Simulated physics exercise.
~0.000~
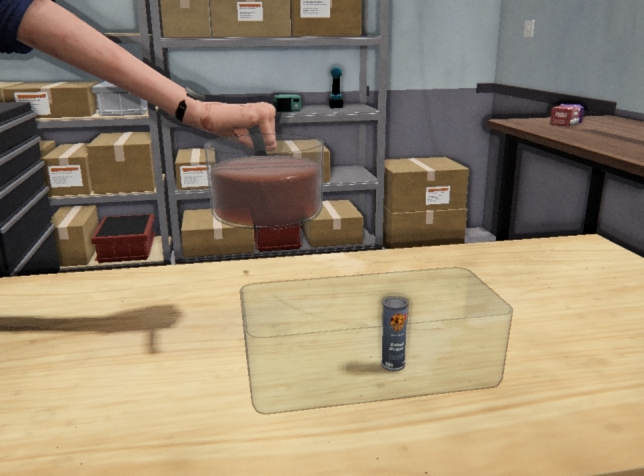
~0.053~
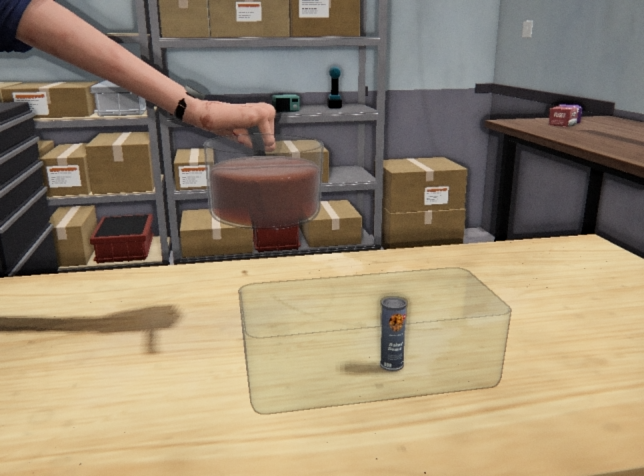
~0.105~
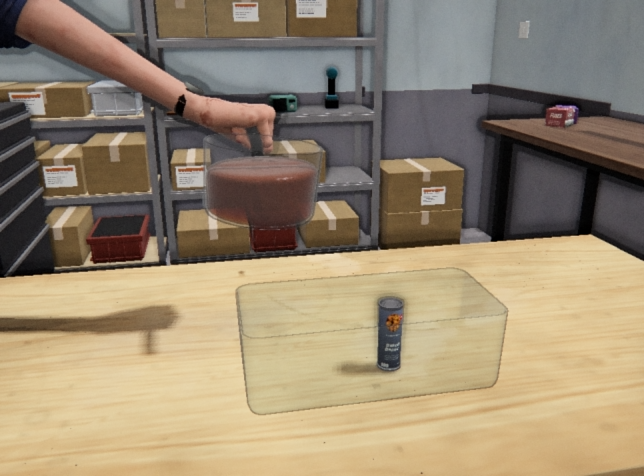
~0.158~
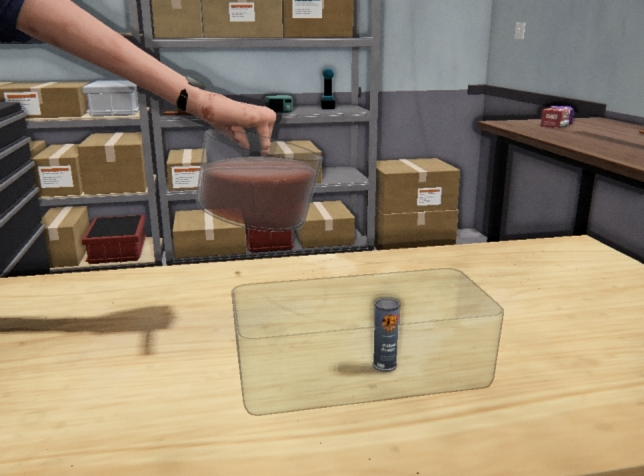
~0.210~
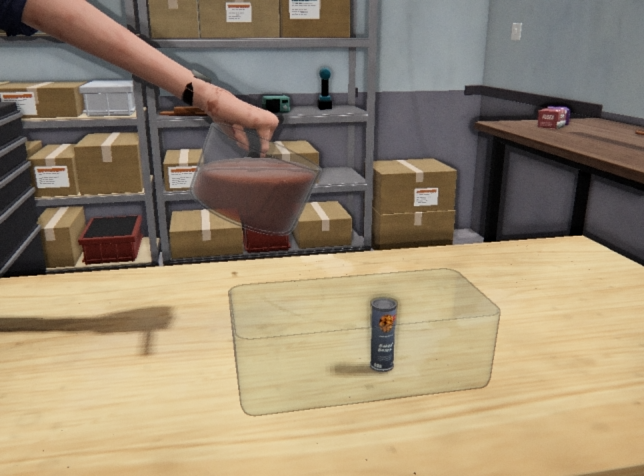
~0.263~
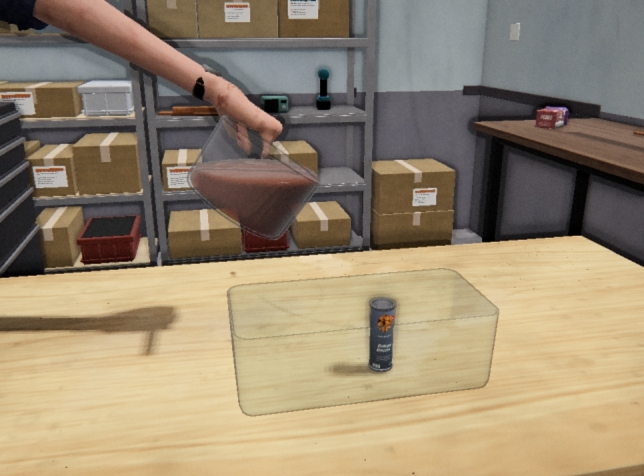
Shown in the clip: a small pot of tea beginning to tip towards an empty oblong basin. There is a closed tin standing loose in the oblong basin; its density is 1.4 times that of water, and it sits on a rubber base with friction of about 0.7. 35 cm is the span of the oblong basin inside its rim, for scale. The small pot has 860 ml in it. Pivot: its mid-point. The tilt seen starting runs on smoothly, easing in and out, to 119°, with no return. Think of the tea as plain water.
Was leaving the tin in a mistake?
No, it keeps its footing.
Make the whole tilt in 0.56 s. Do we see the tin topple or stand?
The tin would stay balanced.
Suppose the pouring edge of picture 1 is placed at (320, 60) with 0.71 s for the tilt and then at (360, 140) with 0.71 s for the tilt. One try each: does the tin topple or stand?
In the first try it comes down; in the second it remains standing.
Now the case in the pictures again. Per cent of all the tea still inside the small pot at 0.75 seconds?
What remains is about 3 percent of it all.
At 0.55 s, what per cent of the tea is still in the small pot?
Close to 30 in a hundred.
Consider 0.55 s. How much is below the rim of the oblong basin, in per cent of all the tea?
I'd estimate some 20 percent of the liquid.
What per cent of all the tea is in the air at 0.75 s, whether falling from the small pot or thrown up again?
Estimated airborne part: Roughly 10 per cent.
After 0.55 s the tilt is 104° and 30 per cent is still to pour; the tin stands where it began.
After 0.75 s the tilt is 119° and 3 per cent is still to pour; the tin stands 1 cm from where it began.
After 0.97 s the tilt is 119° and 0 per cent is still to pour; the tin stands 1 cm from where it began.
After 1.21 s the tilt is 119° and 0 per cent is still to pour; the tin stands 1 cm from where it began.
In the end the tin stands 1 cm from where it began.
